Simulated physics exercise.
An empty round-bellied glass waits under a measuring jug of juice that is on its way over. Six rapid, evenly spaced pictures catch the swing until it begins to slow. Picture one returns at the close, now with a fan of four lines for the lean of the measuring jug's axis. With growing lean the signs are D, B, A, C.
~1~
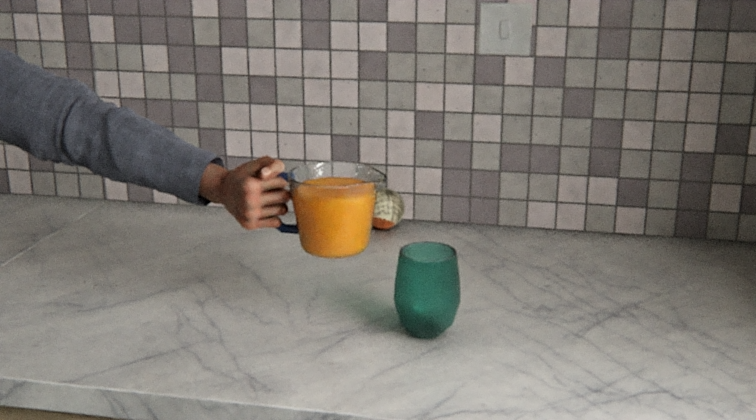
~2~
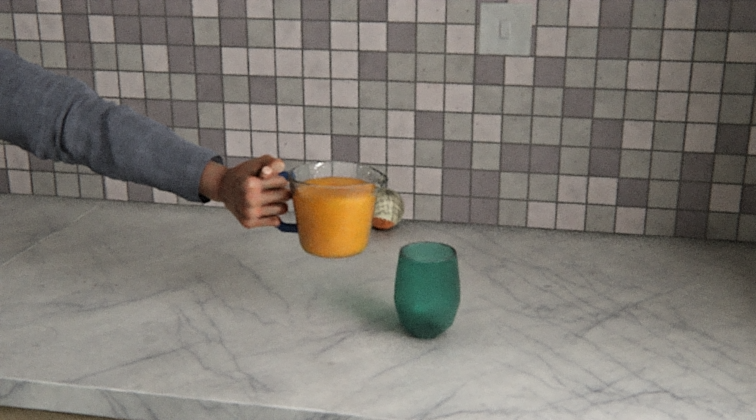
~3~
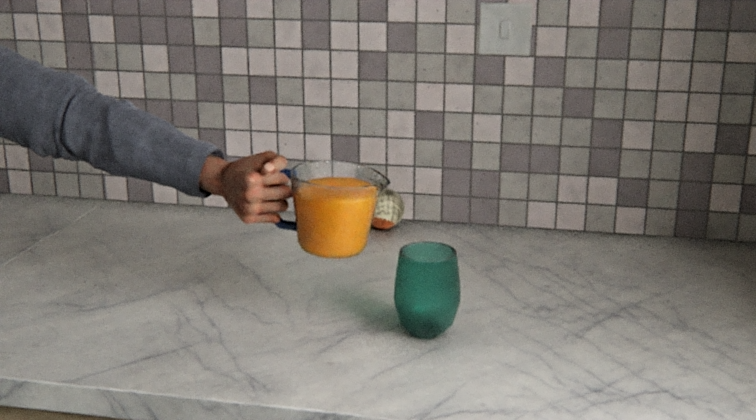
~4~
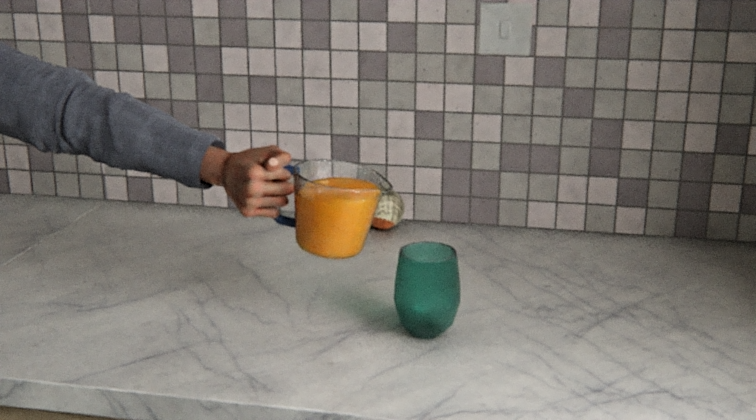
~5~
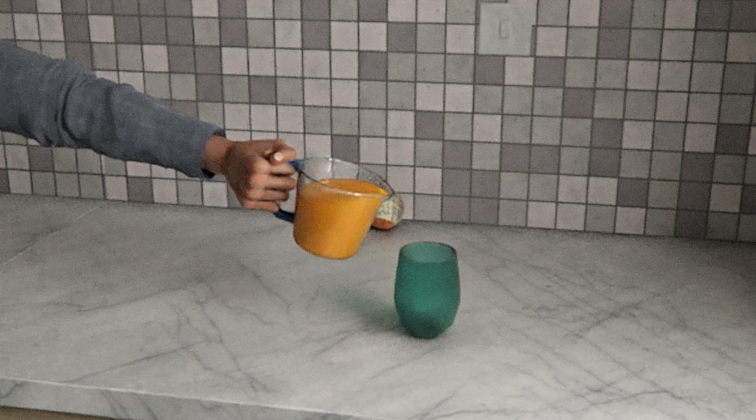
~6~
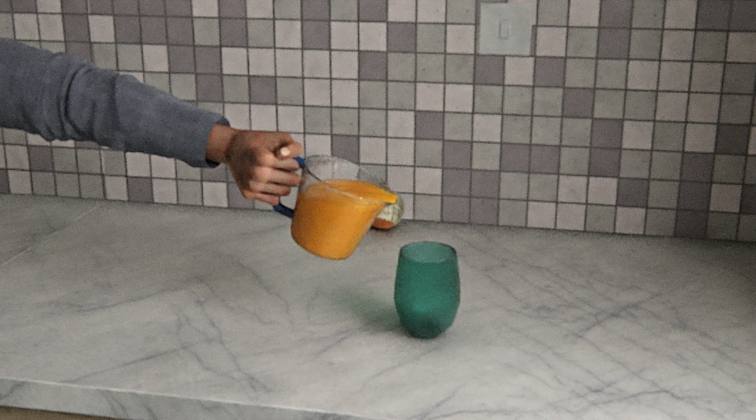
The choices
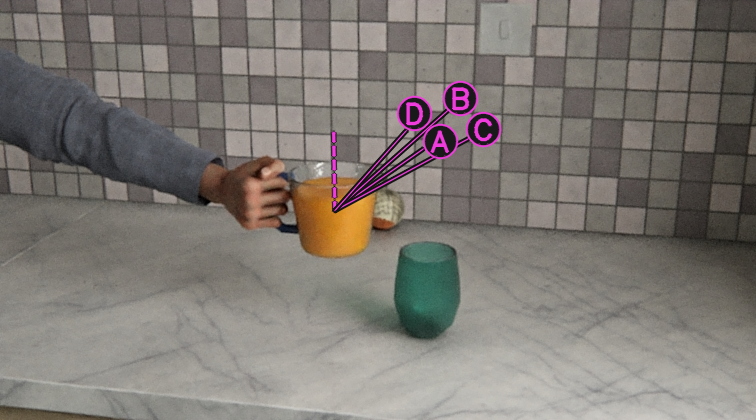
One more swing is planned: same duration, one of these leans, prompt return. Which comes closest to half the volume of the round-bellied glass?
B.
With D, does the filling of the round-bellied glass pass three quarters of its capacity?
No, it does not.
On the marked copy, A at (423, 148); B at (447, 110); C at (468, 138); D at (406, 130).
With A, the round-bellied glass ends with about 61 % of what it can hold.
With B, the round-bellied glass ends with about 48 % of what it can hold.
With C, the round-bellied glass ends with about 70 % of what it can hold; 7 % of the juice is spilt.
With D, the round-bellied glass ends with about 35 % of what it can hold.
